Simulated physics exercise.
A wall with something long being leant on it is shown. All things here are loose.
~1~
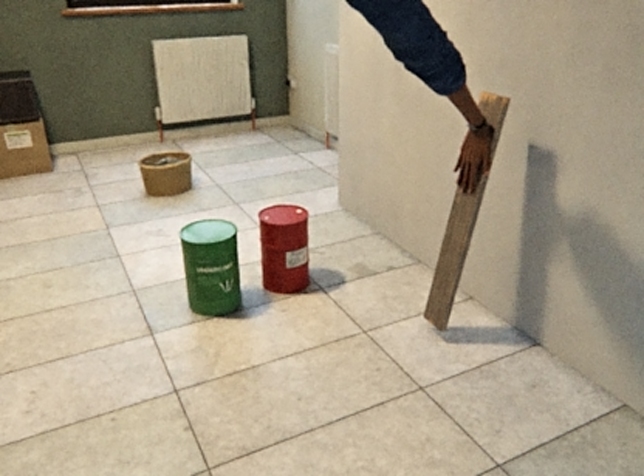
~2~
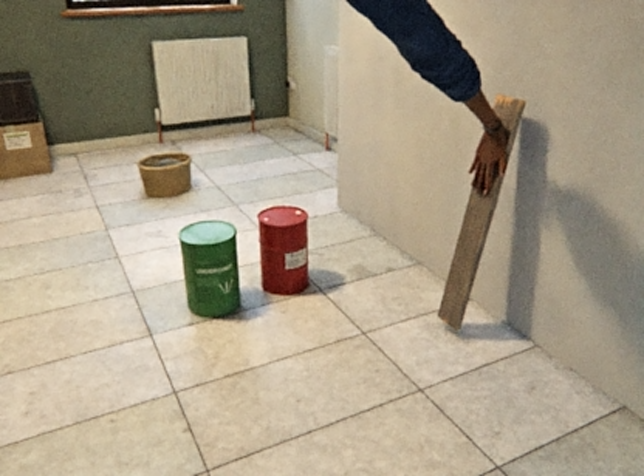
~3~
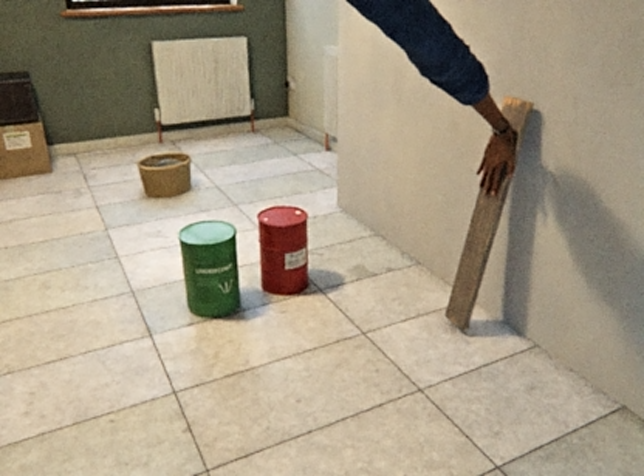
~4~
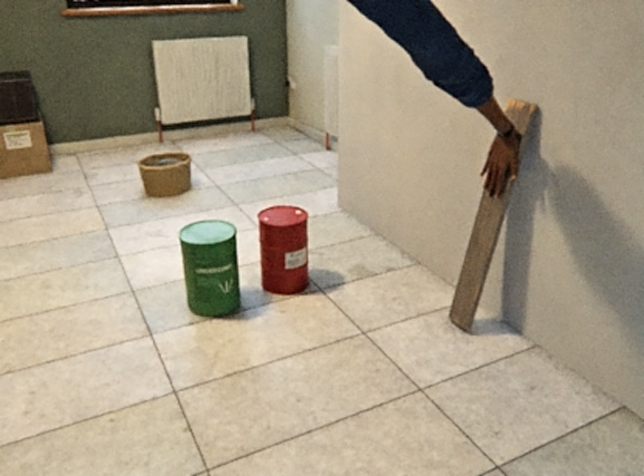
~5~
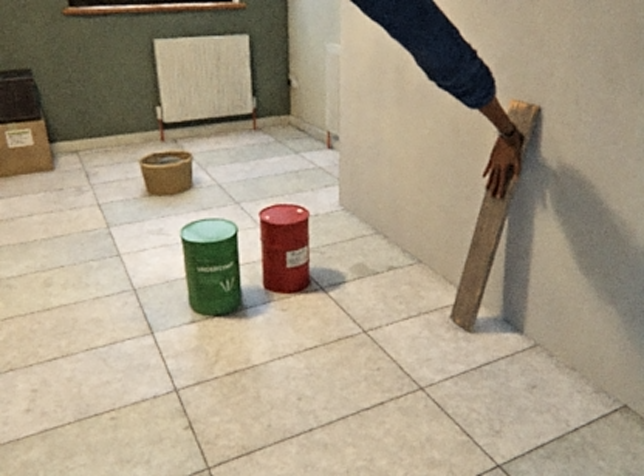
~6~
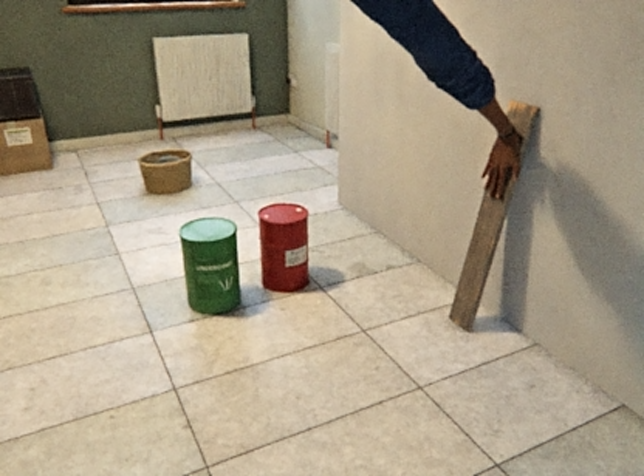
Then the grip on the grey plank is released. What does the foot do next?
Motionless.
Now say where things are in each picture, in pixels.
The first picture shows not yet at the wall; grey plank (463, 218); red canister (285, 249).
The second picture shows not yet at the wall; grey plank (477, 218); red canister (284, 250).
The third picture shows not yet at the wall; grey plank (485, 219); red canister (284, 250).
The fourth picture shows not yet at the wall; grey plank (489, 220); red canister (284, 250).
The fifth picture shows propped up under the hand; grey plank (491, 221); red canister (285, 248).
The sixth picture shows propped up under the hand; grey plank (490, 222); red canister (284, 248).
Then, 0.40 s after the last picture, nothing has stirred.
Then, 0.90 s after the last picture, grey plank resting near (490, 222).
At rest, all 3 in place. Seen from the same camera at the end, grey plank near (490, 222). The plank remains leaning.
